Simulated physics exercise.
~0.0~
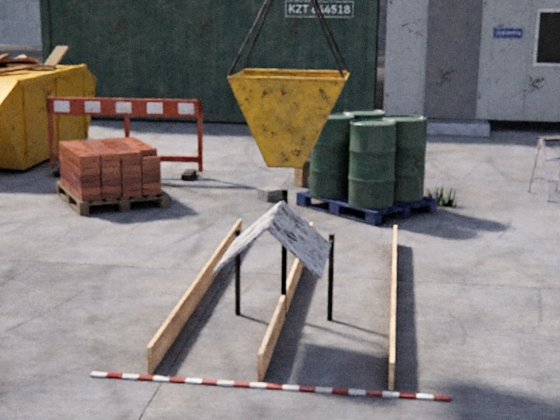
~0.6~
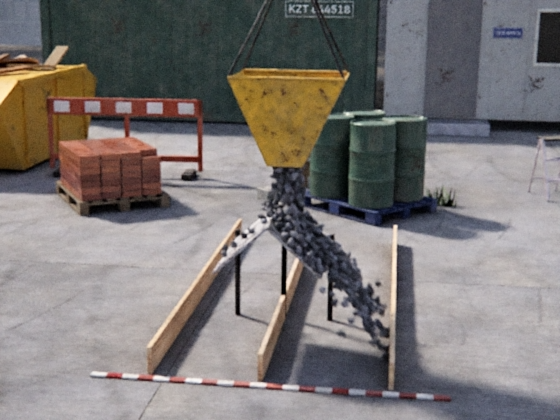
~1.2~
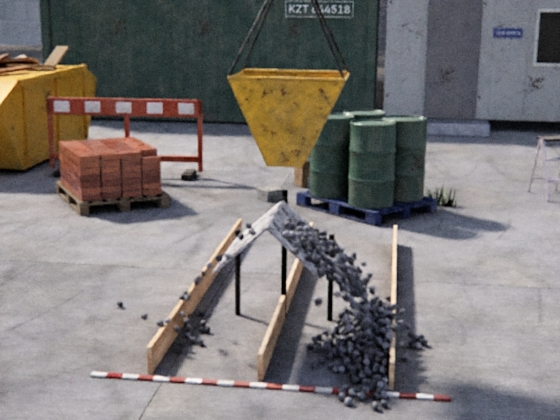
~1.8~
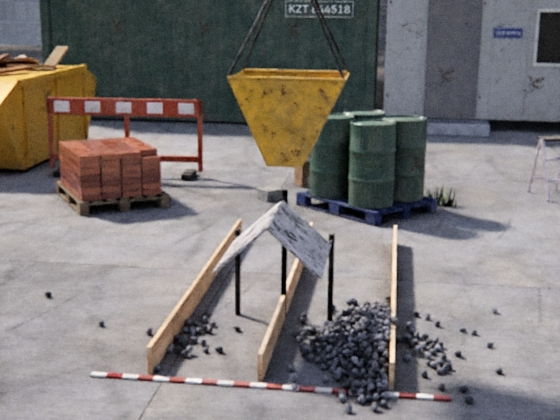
Dark stones pour from a yellow skip, slide down sloping steel, and settle mostly at right.
